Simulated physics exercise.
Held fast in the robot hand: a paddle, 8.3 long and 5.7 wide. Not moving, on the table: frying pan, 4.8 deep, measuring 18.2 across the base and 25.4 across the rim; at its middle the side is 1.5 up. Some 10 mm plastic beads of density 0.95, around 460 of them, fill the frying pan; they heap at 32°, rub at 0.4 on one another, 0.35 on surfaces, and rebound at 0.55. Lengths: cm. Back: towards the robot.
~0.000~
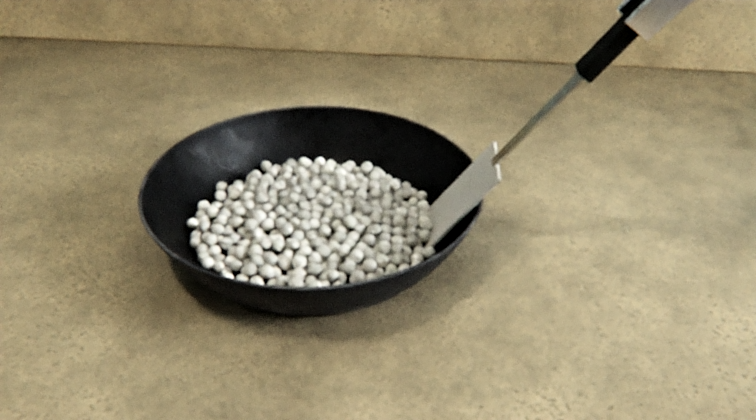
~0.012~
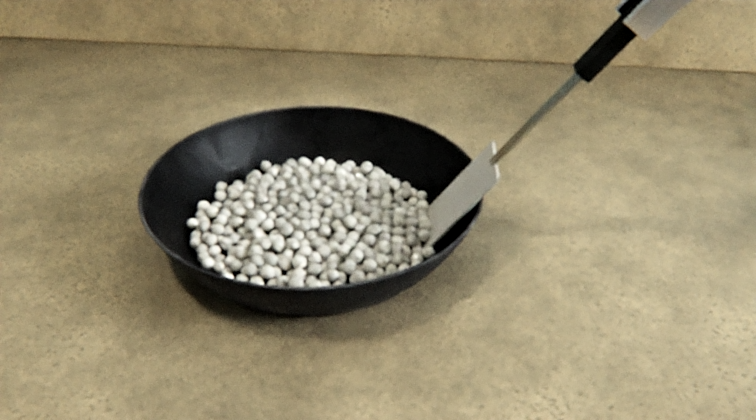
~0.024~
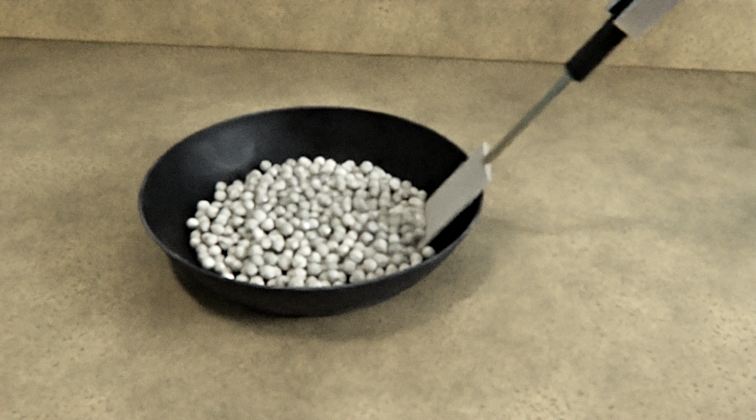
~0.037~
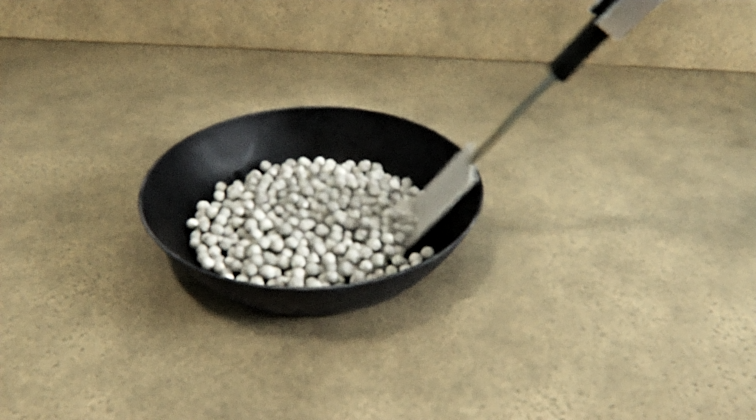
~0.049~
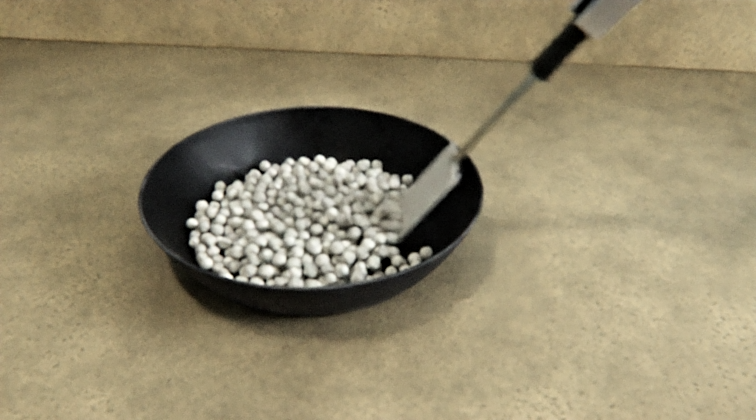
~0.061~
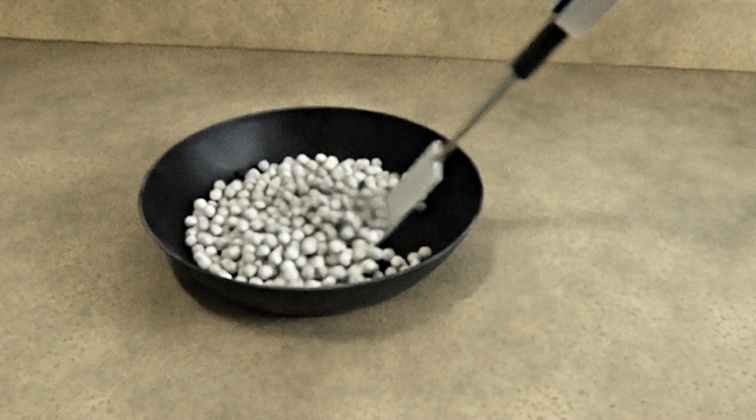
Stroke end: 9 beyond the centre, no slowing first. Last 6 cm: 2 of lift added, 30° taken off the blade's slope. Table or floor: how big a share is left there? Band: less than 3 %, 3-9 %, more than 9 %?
3-9 %.
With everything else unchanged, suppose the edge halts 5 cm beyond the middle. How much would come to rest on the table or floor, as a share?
In that case about 0 percent ends on the table or floor.
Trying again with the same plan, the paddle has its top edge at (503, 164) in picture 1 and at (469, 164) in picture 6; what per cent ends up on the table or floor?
Some 0 percent ends up on the table or floor.
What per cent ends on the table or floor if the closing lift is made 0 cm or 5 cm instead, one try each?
First try around 10 percent, second try around 5 percent.
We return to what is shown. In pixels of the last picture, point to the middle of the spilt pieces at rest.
About (37, 194).
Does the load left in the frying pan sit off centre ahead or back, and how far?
3.5 cm ahead.
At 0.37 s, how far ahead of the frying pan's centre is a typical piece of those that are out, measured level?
I reckon roughly 18 centimetres.
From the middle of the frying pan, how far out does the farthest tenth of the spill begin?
40 cm.
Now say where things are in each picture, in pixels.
In the first frame, the paddle top edge at (497, 160), sloping 55°; upper third of the load around (317, 215), from x 195 to 430, top at y 165; 462 in the frying pan.
In the second frame, the paddle top edge at (496, 160), sloping 55°; upper third of the load around (317, 215), from x 195 to 430, top at y 165.
In the third frame, the paddle top edge at (488, 160), sloping 55°; upper third of the load around (324, 215), from x 195 to 430, top at y 165.
In the fourth frame, the paddle top edge at (473, 160), sloping 55°; upper third of the load around (326, 214), from x 195 to 425, top at y 165.
In the fifth frame, the paddle top edge at (456, 160), sloping 55°; upper third of the load around (322, 213), from x 190 to 425, top at y 160.
In the sixth frame, the paddle top edge at (438, 159), sloping 55°; upper third of the load around (322, 213), from x 190 to 425, top at y 160; 462 in the frying pan.
After 0.10 s, sloping 55°, highest piece 5 above the table; 462 in the frying pan.
After 0.15 s, sloping 47°, highest piece 5 above the table; 462 in the frying pan.
After 0.37 s, sloping 25°, highest piece 5 above the table; 437 in the frying pan, 23 on the table or floor, 2 on the blade or in flight.
After 1.42 s, sloping 25°, highest piece 4 above the table; 437 in the frying pan, 25 on the table or floor.
In the end, 437 in the frying pan, 25 on the table or floor. That is 5 % on the table or floor.
